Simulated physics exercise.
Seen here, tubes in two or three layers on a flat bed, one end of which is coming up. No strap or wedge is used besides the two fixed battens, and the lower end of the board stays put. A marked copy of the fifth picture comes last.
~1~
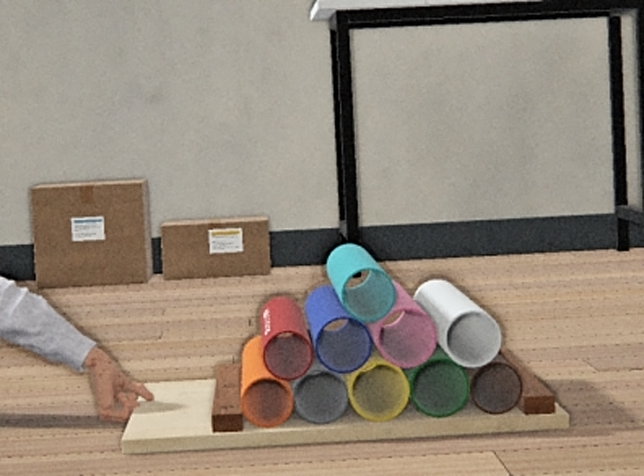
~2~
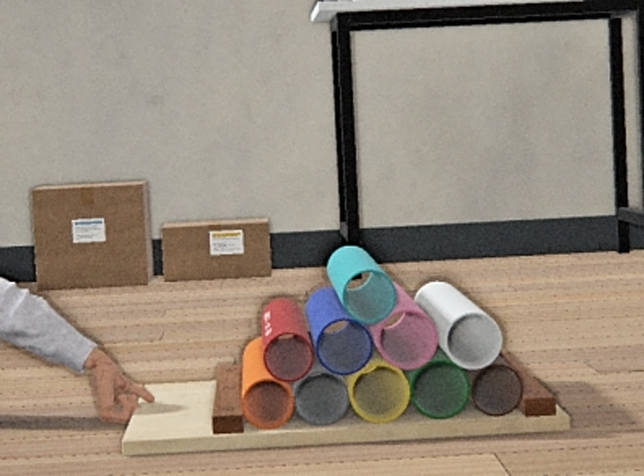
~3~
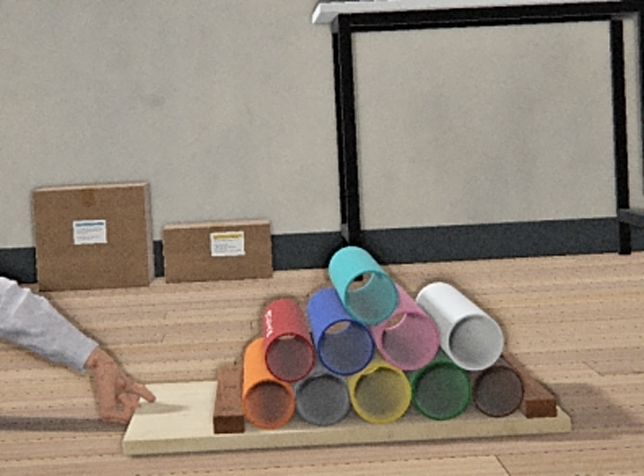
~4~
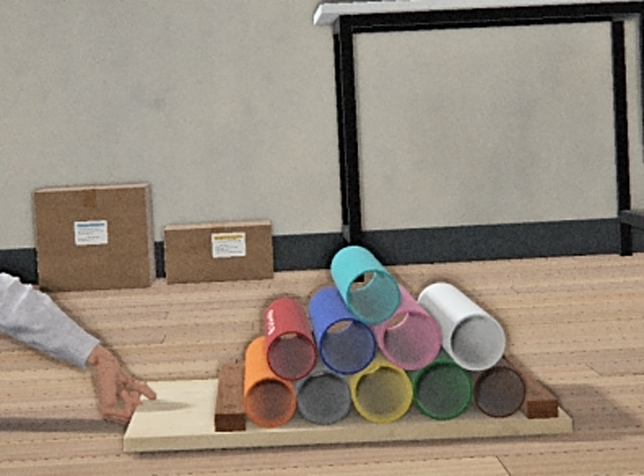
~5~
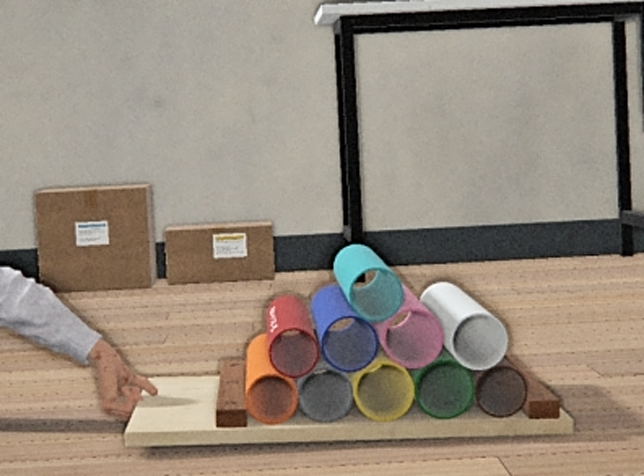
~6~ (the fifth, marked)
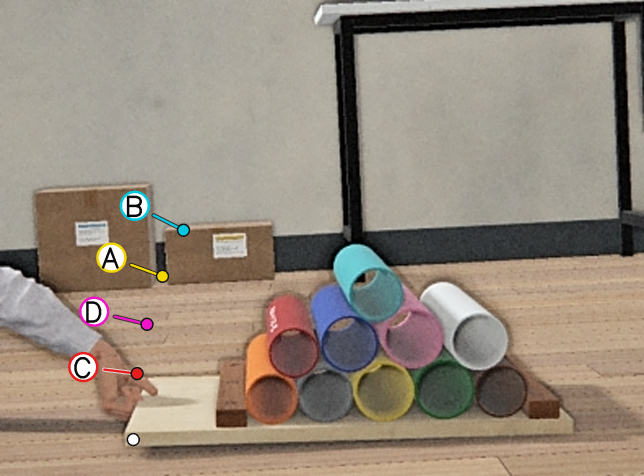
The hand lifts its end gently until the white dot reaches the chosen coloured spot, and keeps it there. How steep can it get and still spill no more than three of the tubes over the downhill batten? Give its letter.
Mark B is as high as it can go.
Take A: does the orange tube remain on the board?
Yes.
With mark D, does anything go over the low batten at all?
At D: No.
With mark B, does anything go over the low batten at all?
Yes, at B.
On the marked copy, A at (162, 276); B at (183, 230); C at (137, 374); D at (147, 325); the white dot at (133, 440).
With B. Early on, board at 19°.
Further on, board at 30°.
At the end, board at 30°, three over the low batten (pink, white, turquoise).
As for the rest, A one over the low batten (white); C none over the low batten; D none over the low batten.
